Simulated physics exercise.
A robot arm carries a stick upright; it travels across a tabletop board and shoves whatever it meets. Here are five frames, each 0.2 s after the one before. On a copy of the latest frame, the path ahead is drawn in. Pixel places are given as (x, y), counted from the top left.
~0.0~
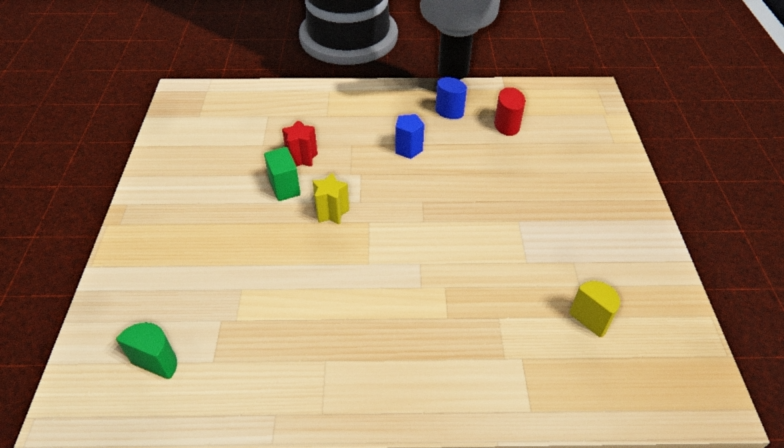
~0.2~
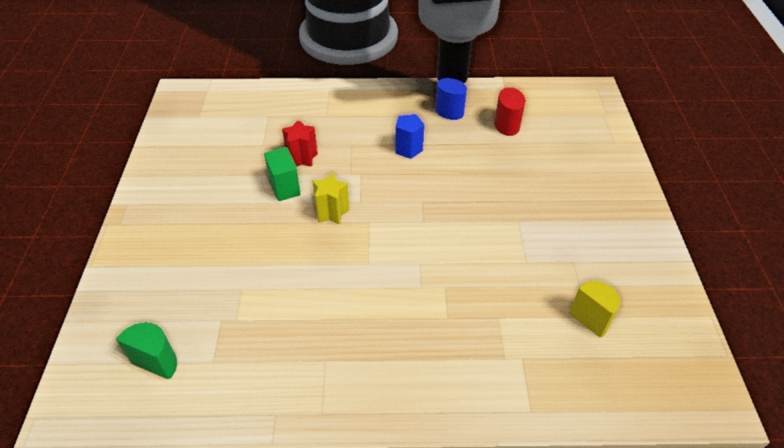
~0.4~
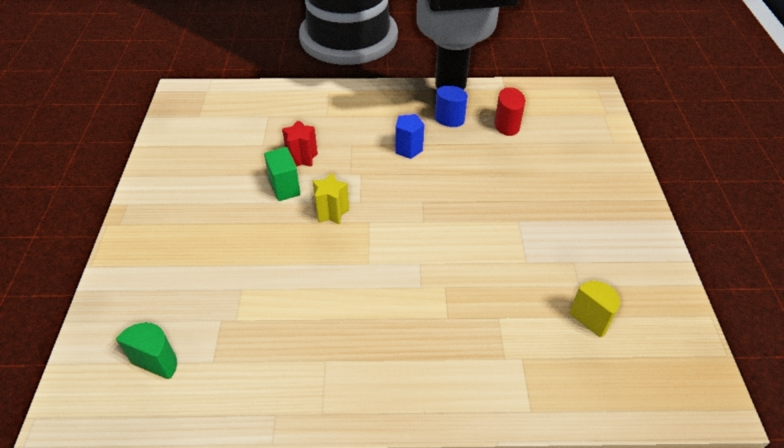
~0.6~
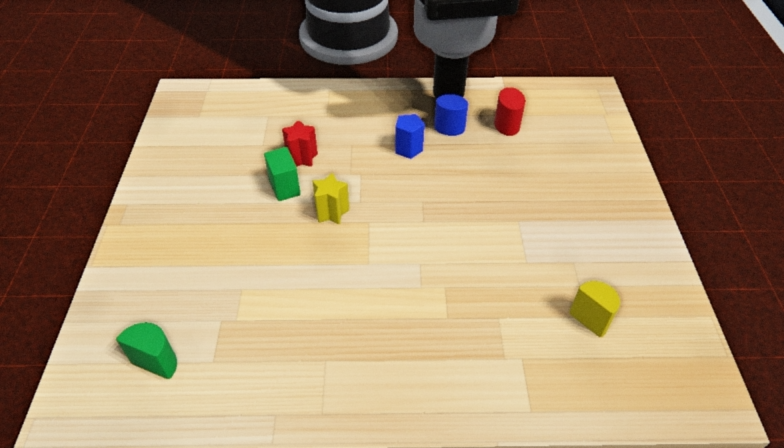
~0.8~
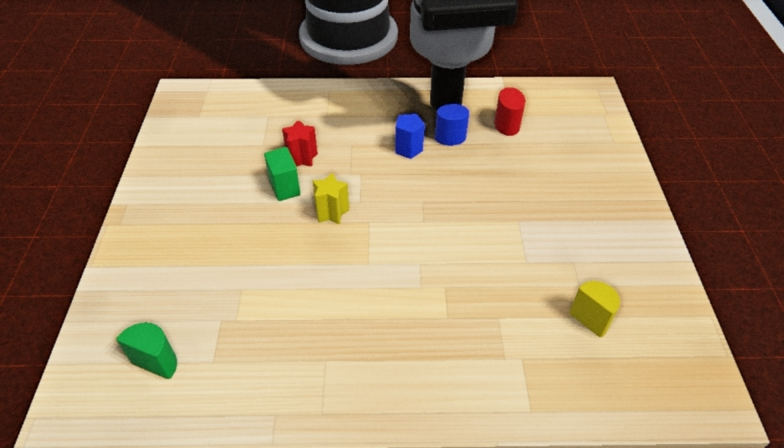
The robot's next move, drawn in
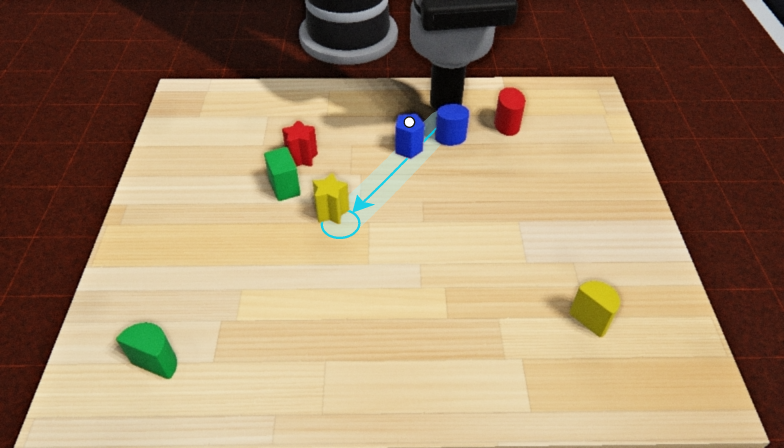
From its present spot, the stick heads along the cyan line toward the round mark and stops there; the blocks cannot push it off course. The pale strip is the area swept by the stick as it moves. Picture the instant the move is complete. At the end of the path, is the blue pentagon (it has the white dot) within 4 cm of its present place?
No, it doesn't check out.
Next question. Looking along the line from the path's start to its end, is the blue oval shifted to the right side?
Answer: No.
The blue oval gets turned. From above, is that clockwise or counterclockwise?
Looking down: Anticlockwise.
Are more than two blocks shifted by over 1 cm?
Yes, I think so.
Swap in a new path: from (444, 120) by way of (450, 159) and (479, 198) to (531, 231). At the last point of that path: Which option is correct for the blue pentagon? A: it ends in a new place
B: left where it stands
I choose B.
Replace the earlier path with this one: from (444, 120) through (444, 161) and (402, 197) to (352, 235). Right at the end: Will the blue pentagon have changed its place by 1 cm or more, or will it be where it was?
Same place.
The drawn path runs from (444, 120) to (341, 224); the dot is on the blue pentagon.
The first path, step by step. One third of the way, stick (414, 134); blue pentagon (392, 139); blue oval (449, 129), turned 95° anticlockwise.
Two thirds of the way, stick (379, 169); blue pentagon (354, 175); blue oval (449, 129), turned 95° anticlockwise.
At the end, stick (339, 206); yellow star-shaped block (278, 216), turned 45° clockwise; blue pentagon (308, 212); blue oval (449, 129), turned 95° anticlockwise; red oval not moved.
